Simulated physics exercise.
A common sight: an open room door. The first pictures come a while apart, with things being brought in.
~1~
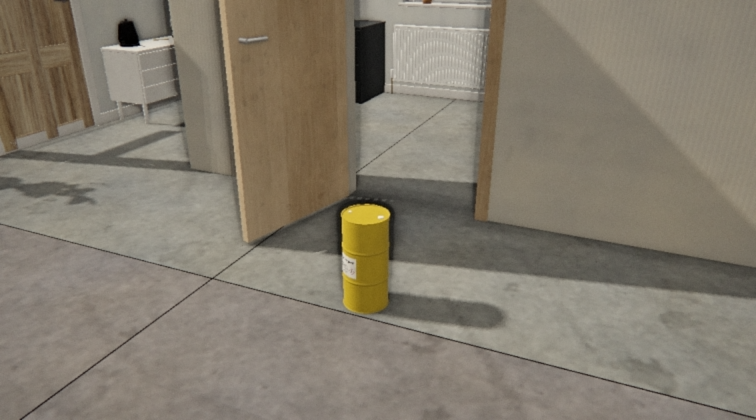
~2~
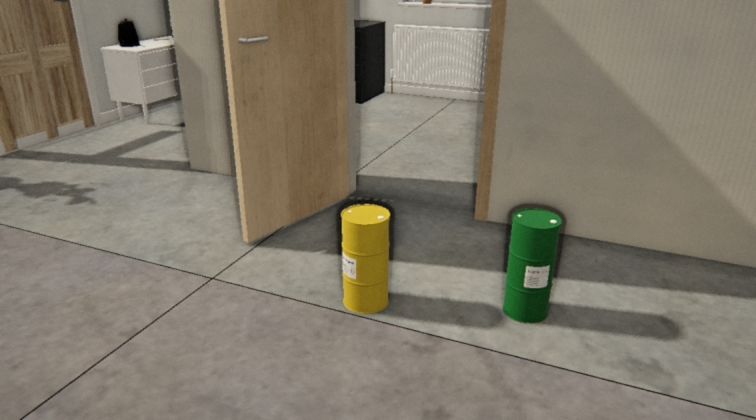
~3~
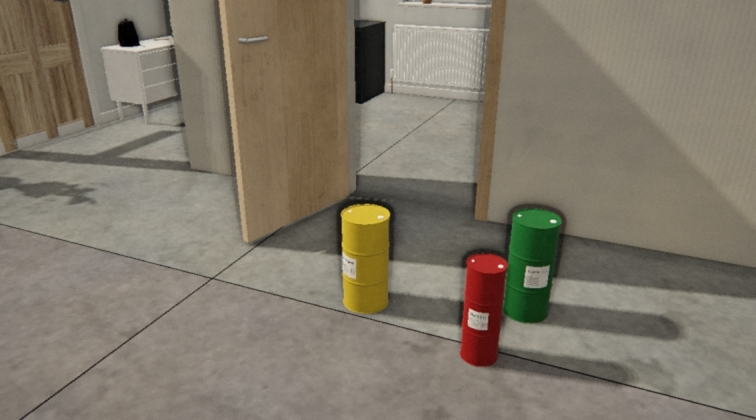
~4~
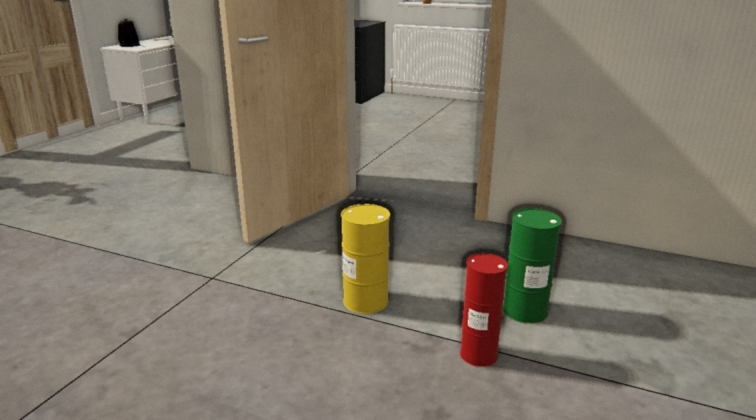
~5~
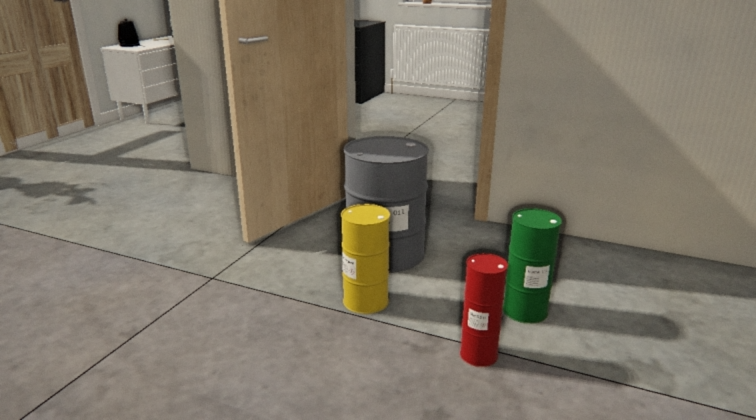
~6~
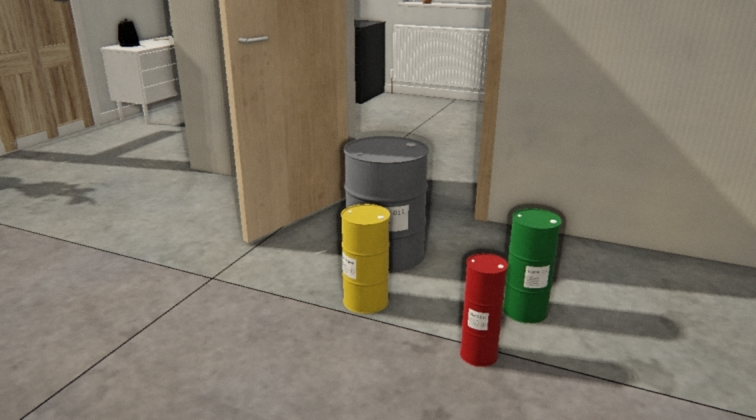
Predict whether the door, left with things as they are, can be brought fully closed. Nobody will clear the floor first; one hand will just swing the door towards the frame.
The door will probably have its swing cut off.
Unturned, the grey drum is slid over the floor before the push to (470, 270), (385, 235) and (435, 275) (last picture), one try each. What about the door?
It ends up closed first, gets caught second and ends up closed third.
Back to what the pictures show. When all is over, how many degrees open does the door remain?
I'd say it stays open by roughly 65 degrees.
Then, 0.40 s on from there, door 93° open.
Then, 0.60 s on from there, door 81° open.
Then, 0.80 s on from there, door 65° open.
In the end, door 65° open; all 4 unmoved. At the end, from the last picture's camera, grey drum near (387, 203).
